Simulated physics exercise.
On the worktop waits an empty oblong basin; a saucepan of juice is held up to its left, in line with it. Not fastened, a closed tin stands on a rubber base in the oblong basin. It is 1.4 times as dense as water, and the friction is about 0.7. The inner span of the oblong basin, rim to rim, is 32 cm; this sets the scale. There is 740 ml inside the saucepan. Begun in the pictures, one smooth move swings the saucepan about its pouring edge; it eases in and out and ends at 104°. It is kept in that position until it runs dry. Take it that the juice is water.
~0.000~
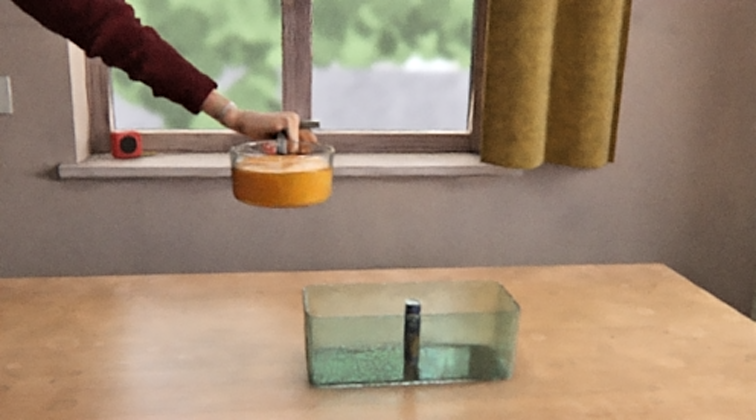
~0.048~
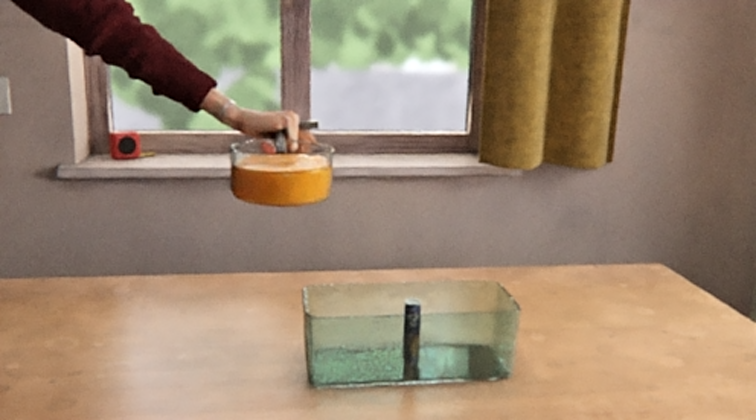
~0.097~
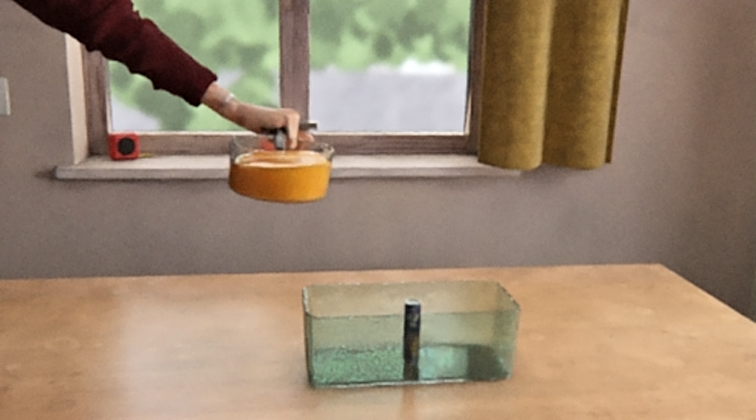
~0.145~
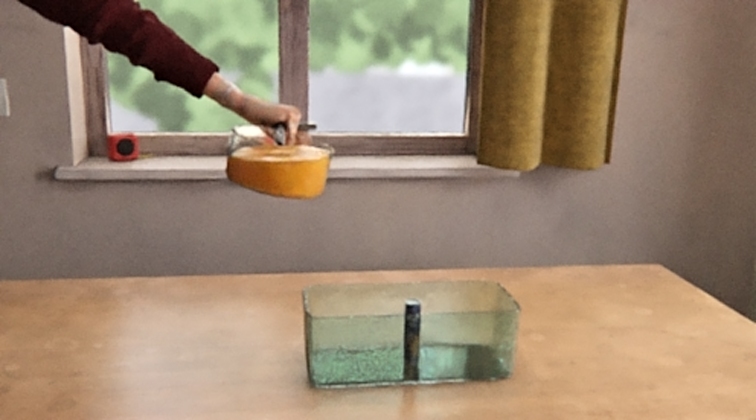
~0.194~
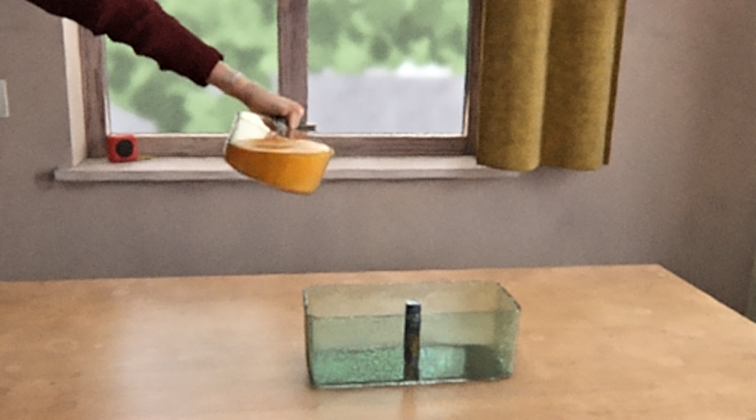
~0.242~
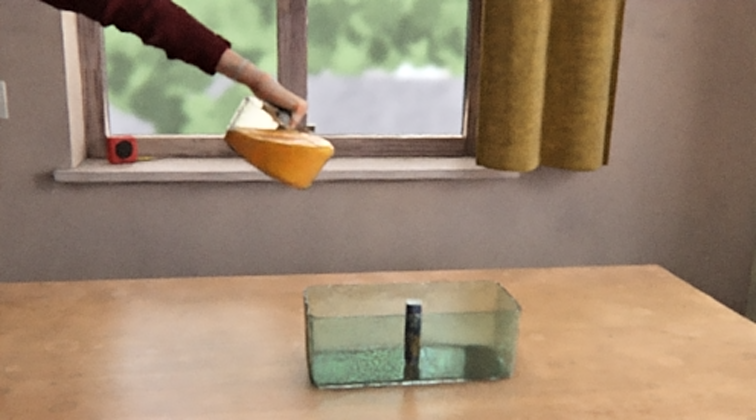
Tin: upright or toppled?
Upright.
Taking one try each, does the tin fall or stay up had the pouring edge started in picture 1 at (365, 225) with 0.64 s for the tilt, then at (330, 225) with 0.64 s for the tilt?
Try 1: Still standing; try 2: Tipped over.
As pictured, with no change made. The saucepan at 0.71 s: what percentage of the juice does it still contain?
4 per cent or so.
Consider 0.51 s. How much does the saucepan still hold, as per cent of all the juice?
Near 38 in a hundred.
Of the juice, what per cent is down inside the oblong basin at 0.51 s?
About 1 per cent.
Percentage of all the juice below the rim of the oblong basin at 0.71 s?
Looks like about 60 % of the whole amount.
By 0.51 s the tilt is 94° and 38 per cent is still to pour; the tin stands where it began.
By 0.71 s the tilt is 104° and 4 per cent is still to pour; the tin stands where it began.
By 0.92 s the tilt is 104° and 0 per cent is still to pour; the tin stands where it began.
By 1.14 s the tilt is 104° and 0 per cent is still to pour; the tin stands where it began.
At rest the tin stands where it began.
